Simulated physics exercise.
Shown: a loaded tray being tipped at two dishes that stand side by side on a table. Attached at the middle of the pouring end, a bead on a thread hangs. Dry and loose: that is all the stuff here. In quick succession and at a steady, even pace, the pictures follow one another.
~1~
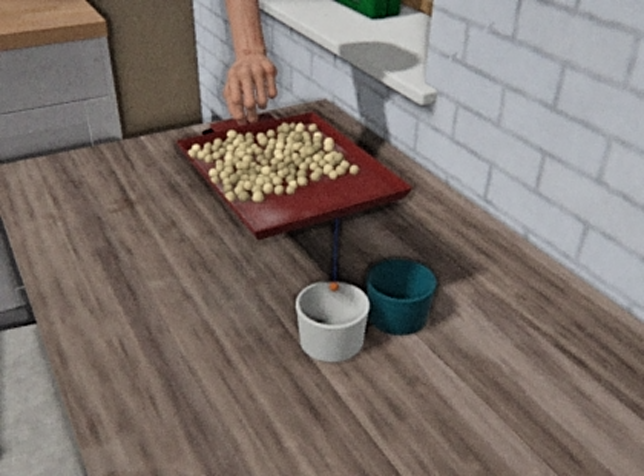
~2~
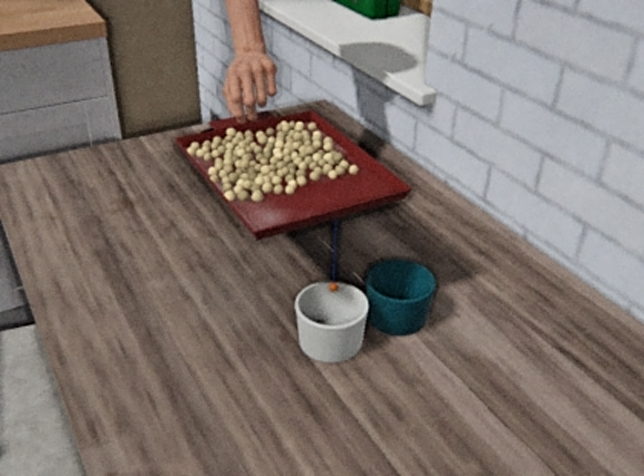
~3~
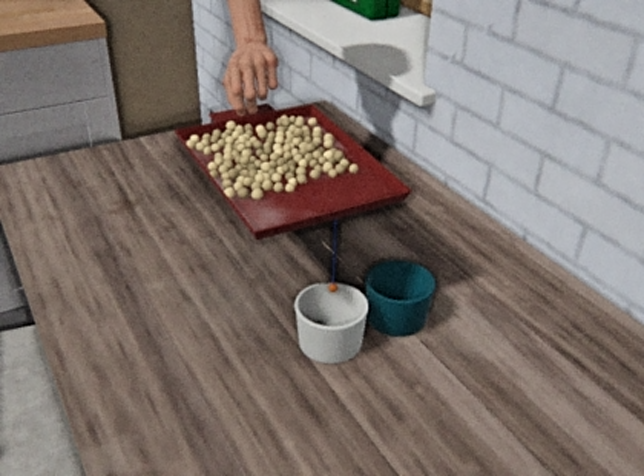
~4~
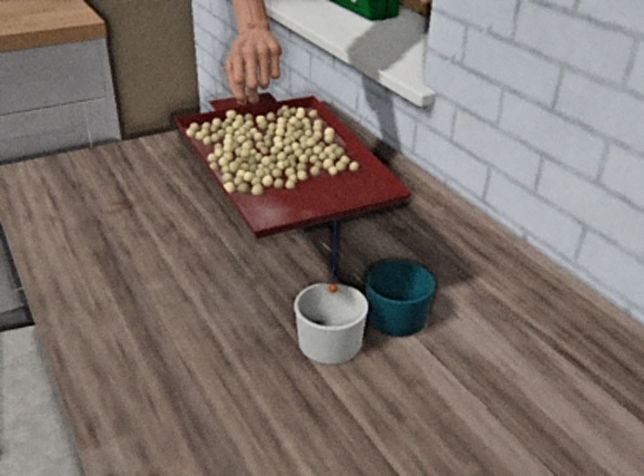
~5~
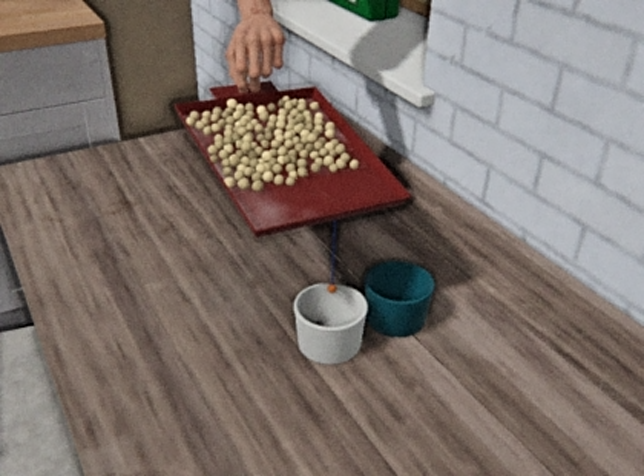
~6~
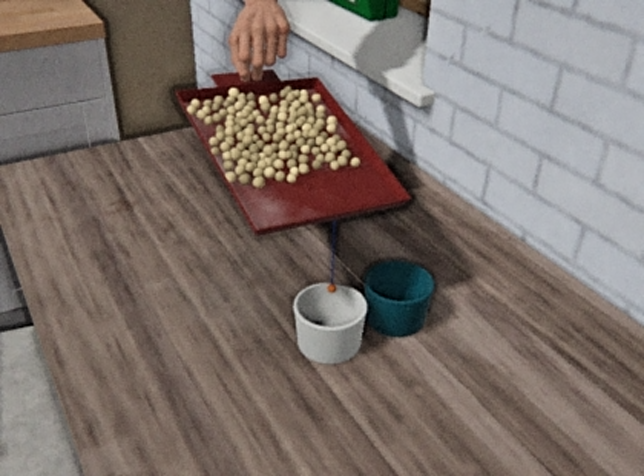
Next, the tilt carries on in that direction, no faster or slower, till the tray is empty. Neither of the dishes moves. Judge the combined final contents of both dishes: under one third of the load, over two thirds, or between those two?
Lands mid-range.
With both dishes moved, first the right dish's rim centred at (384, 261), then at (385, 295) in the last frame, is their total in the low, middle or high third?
Position 1 - under a third; position 2 - the middle third.
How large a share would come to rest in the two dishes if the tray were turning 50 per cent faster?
About 50 %.
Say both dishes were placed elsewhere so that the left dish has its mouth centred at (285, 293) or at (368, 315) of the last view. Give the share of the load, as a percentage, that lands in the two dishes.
Around 0 and then 60 per cent.
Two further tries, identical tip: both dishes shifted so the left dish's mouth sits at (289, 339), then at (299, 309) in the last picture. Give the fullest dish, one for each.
Try one: The rightmost one; try two: The rightmost one.
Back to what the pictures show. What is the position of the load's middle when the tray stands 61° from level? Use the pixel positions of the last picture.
Roughly at (357, 189).
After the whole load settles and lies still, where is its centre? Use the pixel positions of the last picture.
Last view, centre at rest - approx. (396, 326).
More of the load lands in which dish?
More ends up in the one on the right.
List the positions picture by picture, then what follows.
Corners of the pouring end at (258, 228) and (406, 187), level; middle of the load at (265, 163), macadamia nuts; left dish at (350, 339); right dish at (419, 313); bead on its thread at (334, 287), in the first frame.
Corners of the pouring end at (257, 228) and (405, 187), level; middle of the load at (264, 162), in the second frame.
Corners of the pouring end at (257, 228) and (405, 189), tipped barely, lowest at the right corner; middle of the load at (264, 158), in the third frame.
Corners of the pouring end at (258, 227) and (406, 192), tipped a little, lowest at the right corner; middle of the load at (265, 151), in the fourth frame.
Corners of the pouring end at (258, 227) and (405, 194), tipped a little, lowest at the right corner; middle of the load at (265, 144), in the fifth frame.
Corners of the pouring end at (259, 226) and (405, 196), tipped clearly, lowest at the right corner; middle of the load at (271, 129); left dish at (348, 341); right dish at (417, 315), in the sixth frame.
Soon, tray tipped steeply; most on the tray; a small part in the right dish; a stray few outside both; a small part in the air.
A while on, tray tipped right over; about half on the tray; a small part in the left dish; a small part in the right dish; about a quarter outside both; a small part in the air.
Towards the end, tray tipped past a quarter turn; a small part in the left dish; about half in the right dish; about half outside both.
Finally, tray tipped past a quarter turn; a small part in the left dish; about half in the right dish; about half outside both.
